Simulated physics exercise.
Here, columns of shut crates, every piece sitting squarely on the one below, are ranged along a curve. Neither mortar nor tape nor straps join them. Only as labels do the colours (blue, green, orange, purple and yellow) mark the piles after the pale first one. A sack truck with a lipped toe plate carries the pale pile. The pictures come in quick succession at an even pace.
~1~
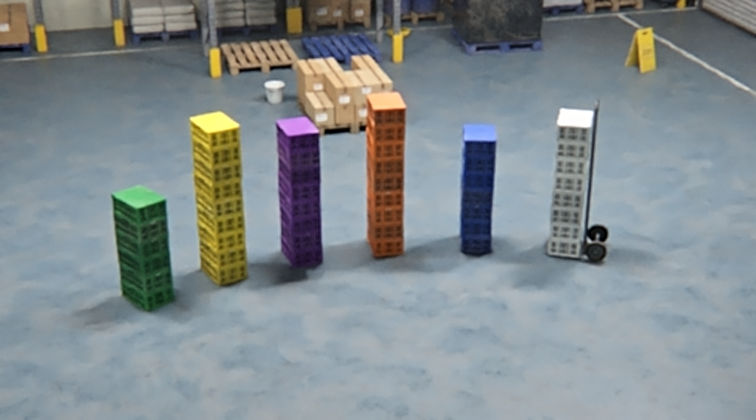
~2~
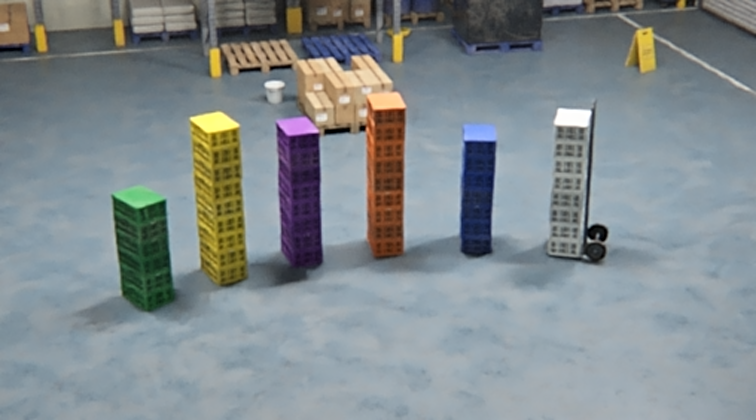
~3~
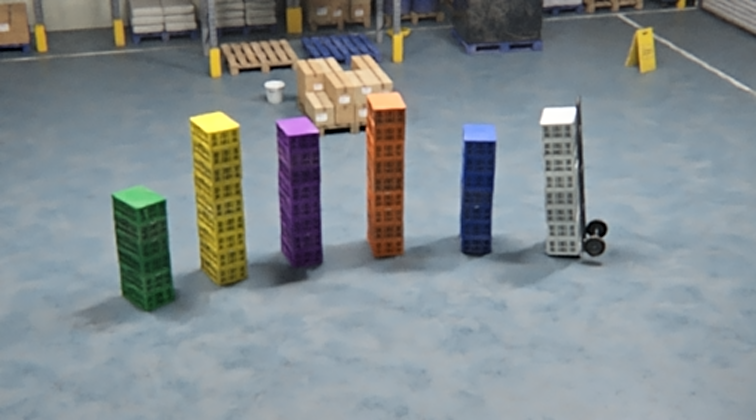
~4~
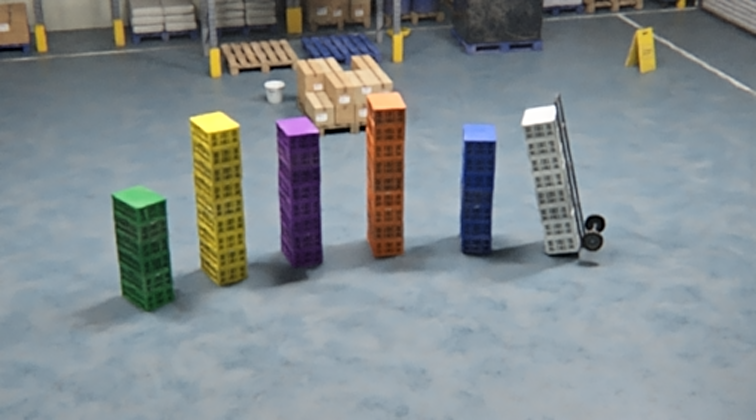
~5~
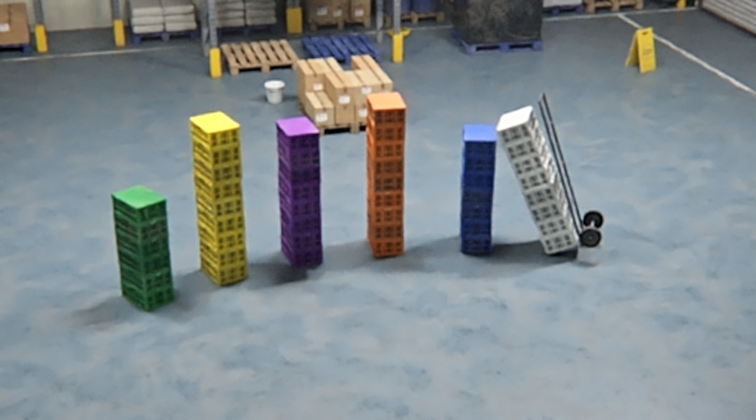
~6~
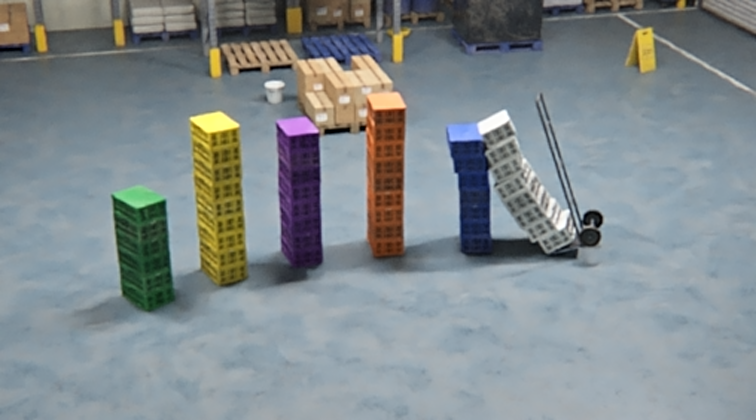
A white stack of crates on a hand truck leans left at the right end of a curved row, with blue, orange, purple, yellow and shorter green stacks standing leftward. The fixed, raised view takes in a warehouse's blue-grey floor, with cartons, pallets and a yellow floor sign behind. The truck and white stack tilt together, then the stack bends away from the frame and pushes the upper blue crates left.
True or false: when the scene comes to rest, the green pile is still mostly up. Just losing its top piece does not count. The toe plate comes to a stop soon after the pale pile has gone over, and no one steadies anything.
False.
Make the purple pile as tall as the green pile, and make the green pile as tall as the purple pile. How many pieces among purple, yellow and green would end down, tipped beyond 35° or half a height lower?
Final count down: Purple = 6; yellow = 8; green = 7.
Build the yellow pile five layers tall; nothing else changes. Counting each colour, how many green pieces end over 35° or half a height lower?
By colour: Green 6.
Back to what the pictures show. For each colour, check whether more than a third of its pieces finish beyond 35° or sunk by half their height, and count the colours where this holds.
Tallying it up by colour gives 5.
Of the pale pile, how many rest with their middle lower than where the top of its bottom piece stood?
4 in all.
Soon, 7 of the pale pile down; none of the 6 green crates down (7 of 39 in all colours); top green crate unmoved; top blue crate tipped well over, some two heights lower.
A while on, 7 of the pale pile down; none of the 6 green crates down (29 of 39 in all colours); top green crate tipped a little; top orange crate on its side.
Finally, 7 of the pale pile down; 6 of the 6 green crates down (36 of 39 in all colours); top green crate upside down; top yellow crate upside down.
